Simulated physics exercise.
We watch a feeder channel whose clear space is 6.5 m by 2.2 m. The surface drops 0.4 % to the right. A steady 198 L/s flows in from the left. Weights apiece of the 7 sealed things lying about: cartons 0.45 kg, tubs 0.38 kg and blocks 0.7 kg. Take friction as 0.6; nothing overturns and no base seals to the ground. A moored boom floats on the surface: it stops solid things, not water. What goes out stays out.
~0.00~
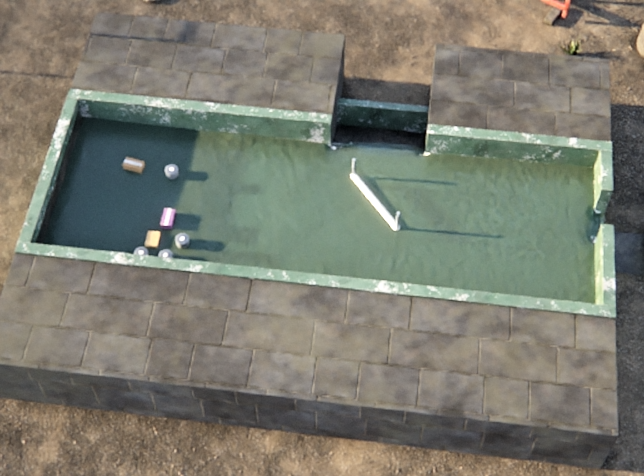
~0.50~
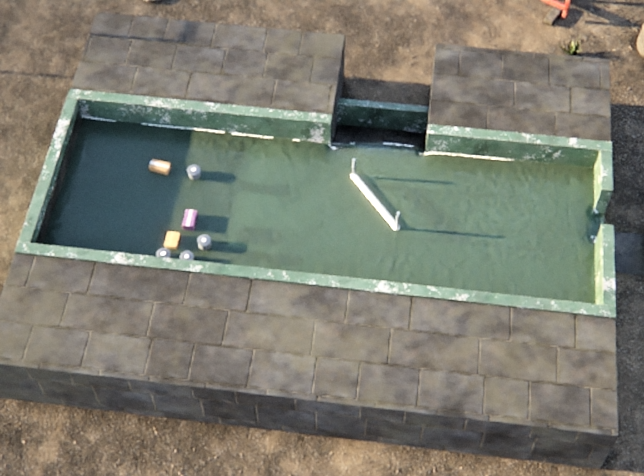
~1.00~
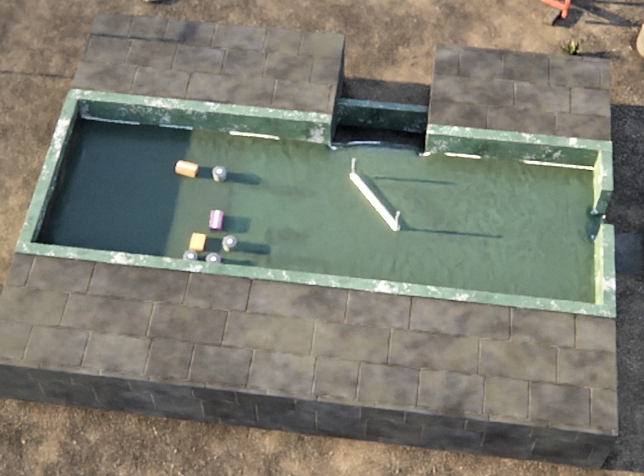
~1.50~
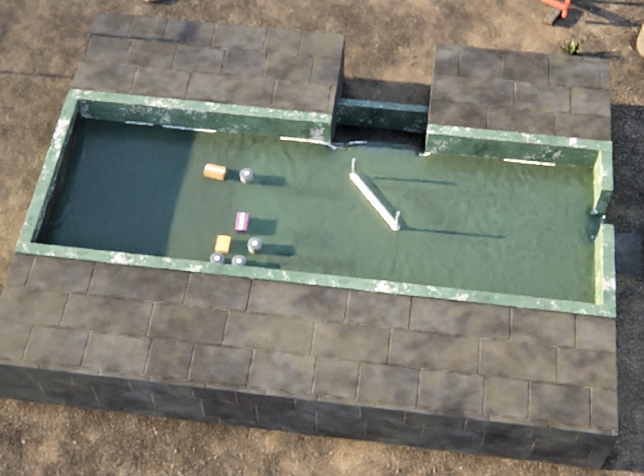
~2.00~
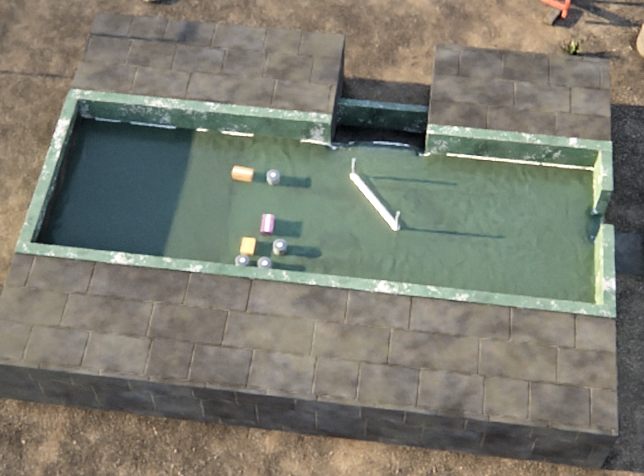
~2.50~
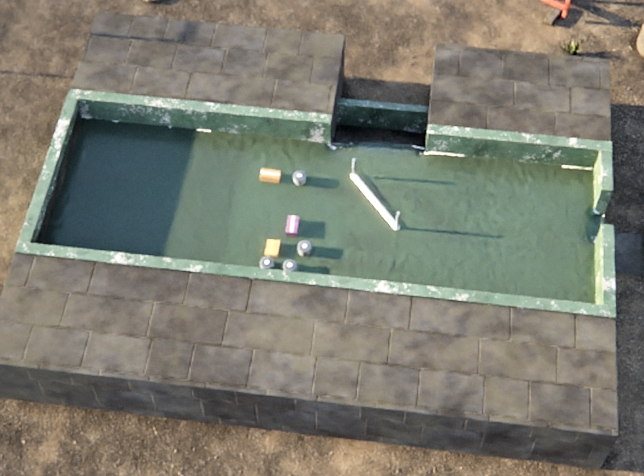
A loose cluster of small floating pieces, orange, purple and silvery-grey, sits at the left of a green-rimmed water channel set among dark stone slabs, seen from high above at an angle. A white boom lies slantwise on the greenish water right of centre, below a gap in the far wall. The pieces drift steadily rightward together, keeping their spacing, while the boom and camera stay still.
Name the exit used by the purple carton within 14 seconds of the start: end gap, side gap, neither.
Purple carton: Neither.
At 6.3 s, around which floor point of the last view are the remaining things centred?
Around (411, 258).
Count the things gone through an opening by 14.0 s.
2 of them.
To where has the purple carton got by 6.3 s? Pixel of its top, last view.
Near (387, 223).
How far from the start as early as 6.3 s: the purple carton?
About 250 cm.
After 3.5 s the purple carton is near (337, 223), 2.0 m from its start, afloat; 0 of 7 are out; 7 afloat.
After 6.3 s the purple carton is near (387, 223), 2.6 m from its start, afloat; 2 of 7 are out; 5 afloat.
After 10.0 s the purple carton is near (387, 224), 2.6 m from its start, afloat; 2 of 7 are out; 5 afloat.
After 14.0 s the purple carton is near (387, 224), 2.6 m from its start, afloat; 2 of 7 are out; 5 afloat.
